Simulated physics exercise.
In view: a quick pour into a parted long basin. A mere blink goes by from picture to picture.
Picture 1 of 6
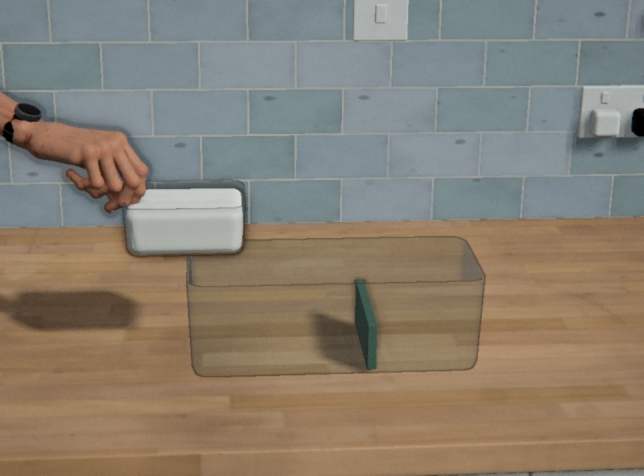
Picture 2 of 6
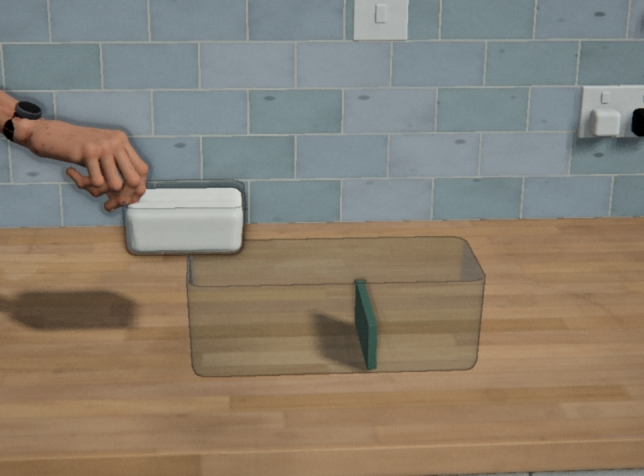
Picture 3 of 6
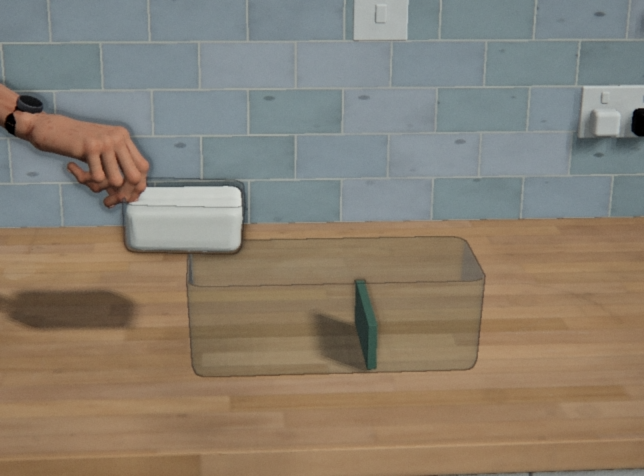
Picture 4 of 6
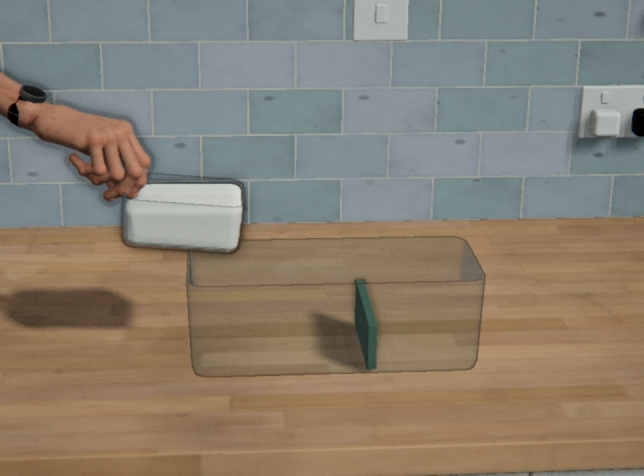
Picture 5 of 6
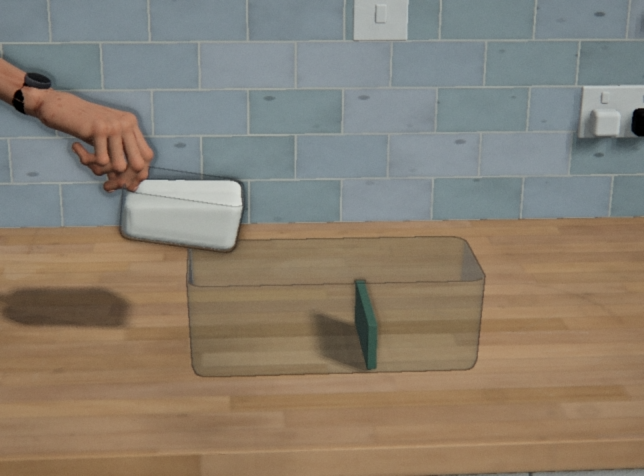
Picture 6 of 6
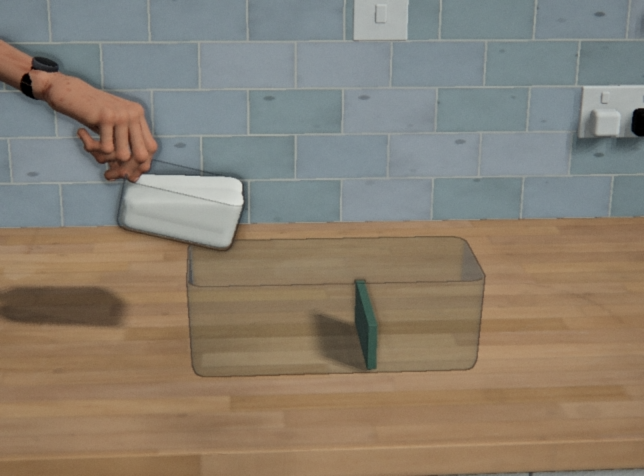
A hand with a dark wristband, at the left, gradually tilts a small clear container of white milk, its right side dipping as the hand rises slightly and the milk shifts toward the right rim. Below it, a long transparent basin with a green upright divider sits on a wooden worktop. Blue-grey tiles with white sockets stand behind, seen from the front and slightly above by a still camera.
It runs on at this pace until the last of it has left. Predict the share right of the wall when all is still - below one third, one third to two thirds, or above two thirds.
The share right of the wall ends up below one third.
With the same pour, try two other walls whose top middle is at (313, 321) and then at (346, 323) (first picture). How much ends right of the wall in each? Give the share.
First try close to 70 percent, second try close to 25 percent.
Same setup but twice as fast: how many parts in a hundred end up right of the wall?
Around 5 per cent ends up there.
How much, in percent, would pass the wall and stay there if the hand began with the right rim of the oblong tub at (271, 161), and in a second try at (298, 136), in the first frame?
Start one gives close to 45 percent, start two close to 75 percent.
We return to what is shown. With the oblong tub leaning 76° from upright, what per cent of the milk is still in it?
Some 30 in a hundred has yet to spill out.
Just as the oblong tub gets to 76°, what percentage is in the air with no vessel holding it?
Around 40 in a hundred.
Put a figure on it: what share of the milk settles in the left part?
Share approx. 95 %.
A moment on, the oblong tub is tipped on its side and 30 per cent is still to pour, 28 is left of the wall and 0 right of it.
Next, the oblong tub is tipped right over and 2 per cent is still to pour, 90 is left of the wall and 1 right of it.
Then the oblong tub is tipped right over and 0 per cent is still to pour, 97 is left of the wall and 2 right of it.
Later the oblong tub is tipped right over and 0 per cent is still to pour, 97 is left of the wall and 2 right of it.
Finally, 97 per cent lies left of the wall, 2 right of it and 2 outside.
